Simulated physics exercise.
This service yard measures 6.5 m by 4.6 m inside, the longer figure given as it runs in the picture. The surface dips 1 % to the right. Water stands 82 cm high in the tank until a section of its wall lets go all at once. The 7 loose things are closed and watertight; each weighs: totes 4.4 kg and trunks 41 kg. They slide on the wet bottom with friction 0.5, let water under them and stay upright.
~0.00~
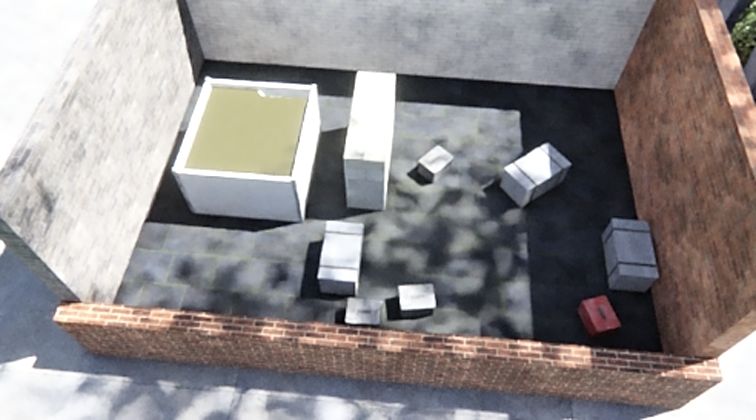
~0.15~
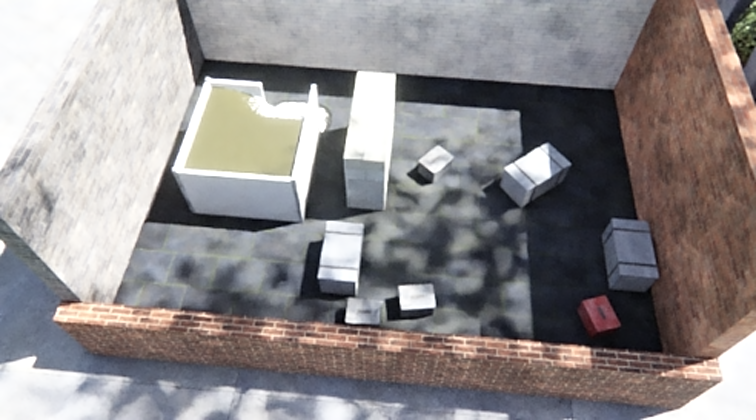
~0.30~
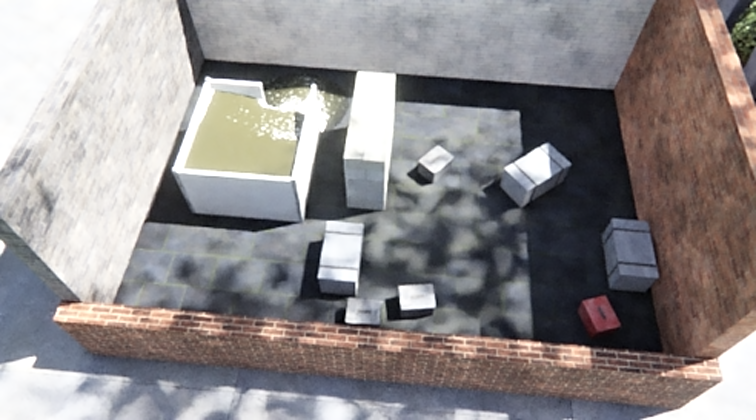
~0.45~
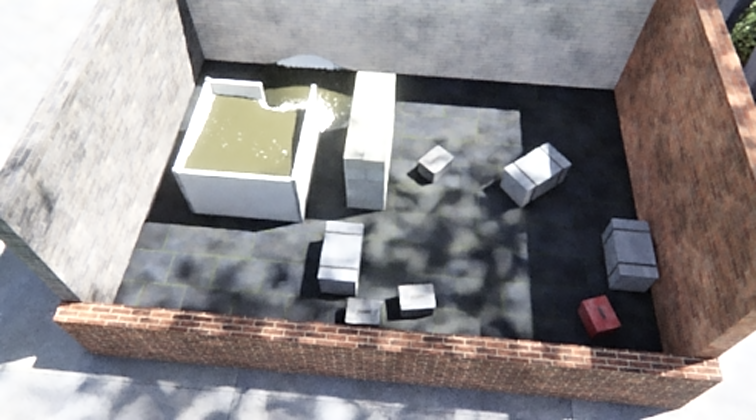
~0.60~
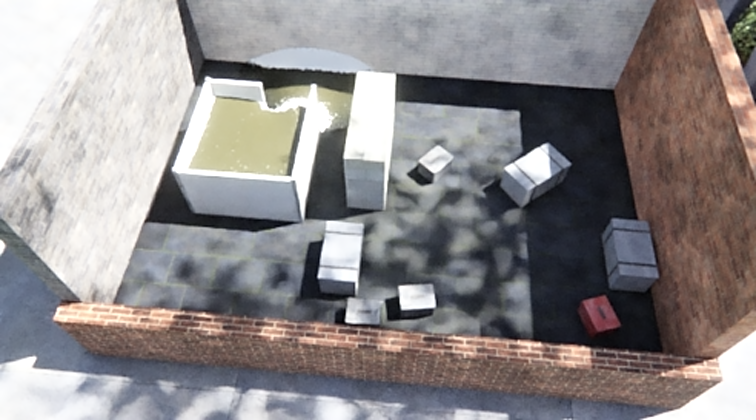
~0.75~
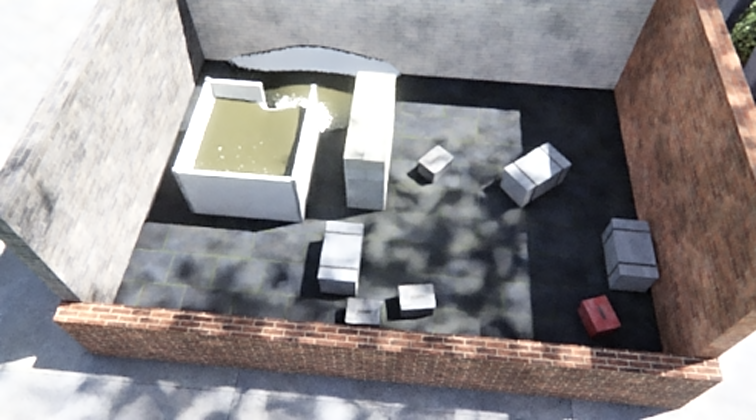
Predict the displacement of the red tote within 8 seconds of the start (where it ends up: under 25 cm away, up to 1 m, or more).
The red tote slides a little.
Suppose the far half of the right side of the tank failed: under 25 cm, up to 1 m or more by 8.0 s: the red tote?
Then the red tote moves a short way.
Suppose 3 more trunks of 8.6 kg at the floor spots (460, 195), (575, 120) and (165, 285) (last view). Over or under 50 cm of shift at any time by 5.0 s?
In that order: Short of it, more, past it.
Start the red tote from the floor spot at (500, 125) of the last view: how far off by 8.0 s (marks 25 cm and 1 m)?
It ends far away.
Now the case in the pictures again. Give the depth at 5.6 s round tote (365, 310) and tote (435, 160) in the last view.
Roughly 5 and 1 cm.
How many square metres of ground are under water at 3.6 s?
Roughly 18 m2.
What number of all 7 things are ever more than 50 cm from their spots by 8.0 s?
2 of them.
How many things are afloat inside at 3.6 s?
I count 0.
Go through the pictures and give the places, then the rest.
In the first frame, the red tote at (601, 313) rests on the ground; water covers 2.0 m2; 0 of 7 have shifted.
In the second frame, the red tote at (601, 313) rests on the ground; 2.5 m2 under water; 0 of 7 have shifted.
In the third frame, the red tote at (601, 313), on the bottom; 3.3 m2 under water; 0 of 7 have shifted.
In the fourth frame, the red tote at (601, 313) rests on the ground; water covers 4.1 m2; 0 of 7 have shifted.
In the fifth frame, the red tote at (601, 313), on the bottom; 4.5 m2 under water; 0 of 7 have shifted.
In the sixth frame, the red tote at (601, 313) rests on the ground; water covers 4.9 m2; 0 of 7 have shifted.
After 1.6 s the red tote is near (601, 313), 0.0 m from its start, aground; 0 afloat.
After 3.6 s the red tote is near (601, 313), 0.0 m from its start, aground; 0 afloat.
After 5.6 s the red tote is near (601, 313), 0.0 m from its start, aground; 2 afloat.
After 8.0 s the red tote is near (633, 302), 0.4 m from its start, afloat; 3 afloat.
